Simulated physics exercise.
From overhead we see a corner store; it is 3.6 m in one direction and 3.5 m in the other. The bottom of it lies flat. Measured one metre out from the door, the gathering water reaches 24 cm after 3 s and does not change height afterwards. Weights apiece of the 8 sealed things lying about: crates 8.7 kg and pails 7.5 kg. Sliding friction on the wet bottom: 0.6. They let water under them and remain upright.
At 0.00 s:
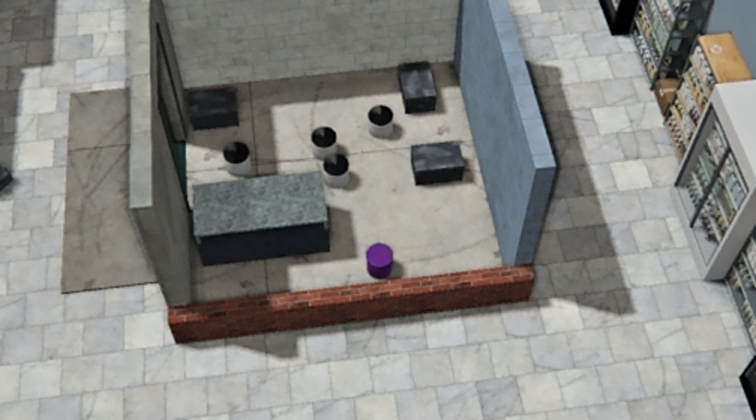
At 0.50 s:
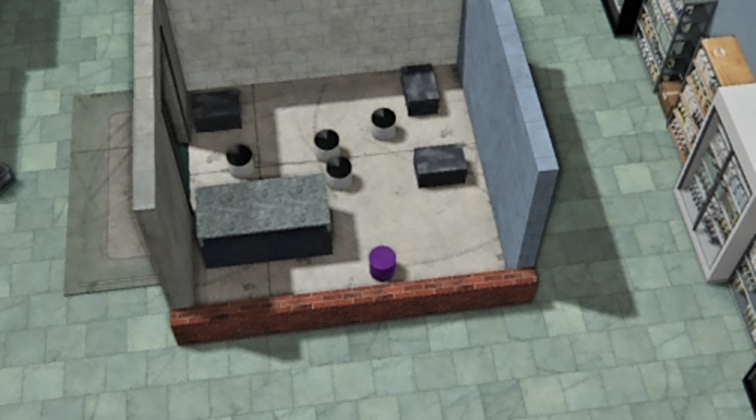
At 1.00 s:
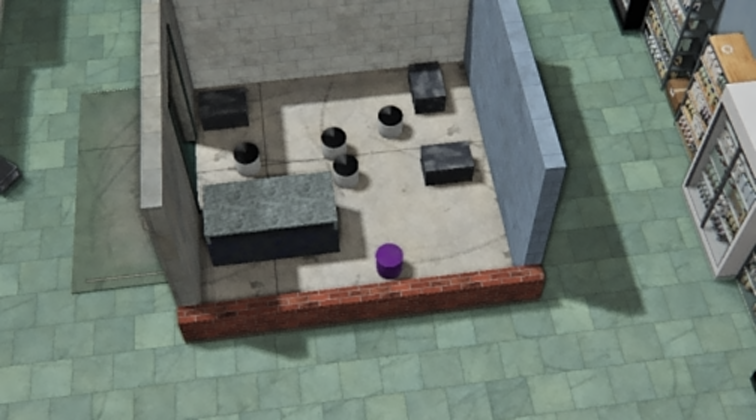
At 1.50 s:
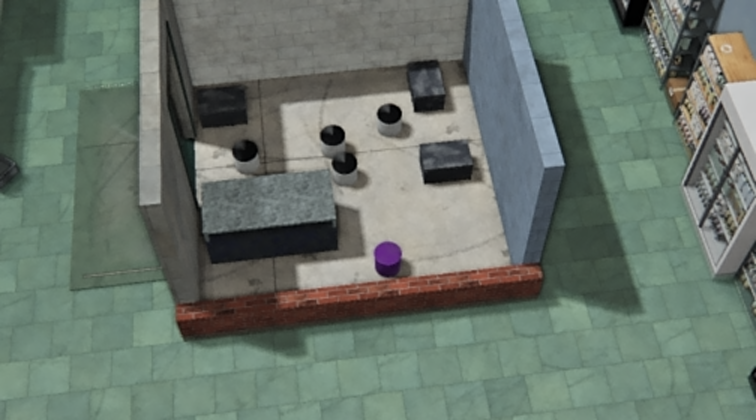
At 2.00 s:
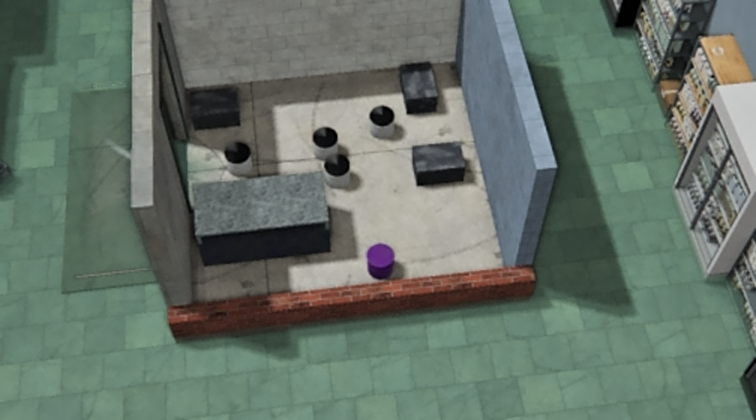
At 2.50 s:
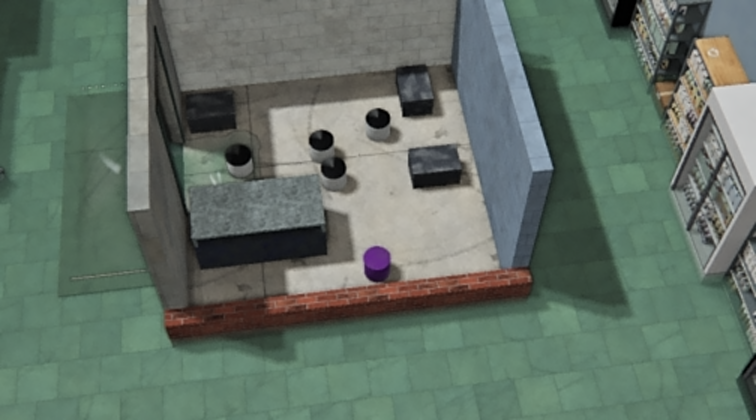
A small walled store stands still as a little water spreads in from the left.
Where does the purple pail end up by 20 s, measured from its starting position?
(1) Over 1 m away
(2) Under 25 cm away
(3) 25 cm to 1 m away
Over 1 m away.
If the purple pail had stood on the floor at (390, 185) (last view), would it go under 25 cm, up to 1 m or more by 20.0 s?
It moves a short way.
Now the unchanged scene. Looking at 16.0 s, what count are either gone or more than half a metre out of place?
7 of them.
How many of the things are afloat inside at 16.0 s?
The number is 8.
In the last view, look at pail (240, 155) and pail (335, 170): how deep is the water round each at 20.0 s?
First about 24 cm, second about 22 cm.
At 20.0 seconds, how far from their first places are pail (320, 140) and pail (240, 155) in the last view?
In turn: 200 cm, 140 cm.
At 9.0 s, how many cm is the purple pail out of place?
Shift by then: About 50 cm.
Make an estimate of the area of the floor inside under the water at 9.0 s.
Close to 12.0 m2, I'd say.
After 4.0 s the purple pail is near (377, 258), 0.0 m from its start, aground; 1 afloat.
After 9.0 s the purple pail is near (337, 249), 0.5 m from its start, aground; 6 afloat.
After 16.0 s the purple pail is near (217, 289), 1.8 m from its start, afloat; 8 afloat.
After 20.0 s the purple pail is near (211, 291), 1.9 m from its start, afloat; 8 afloat.
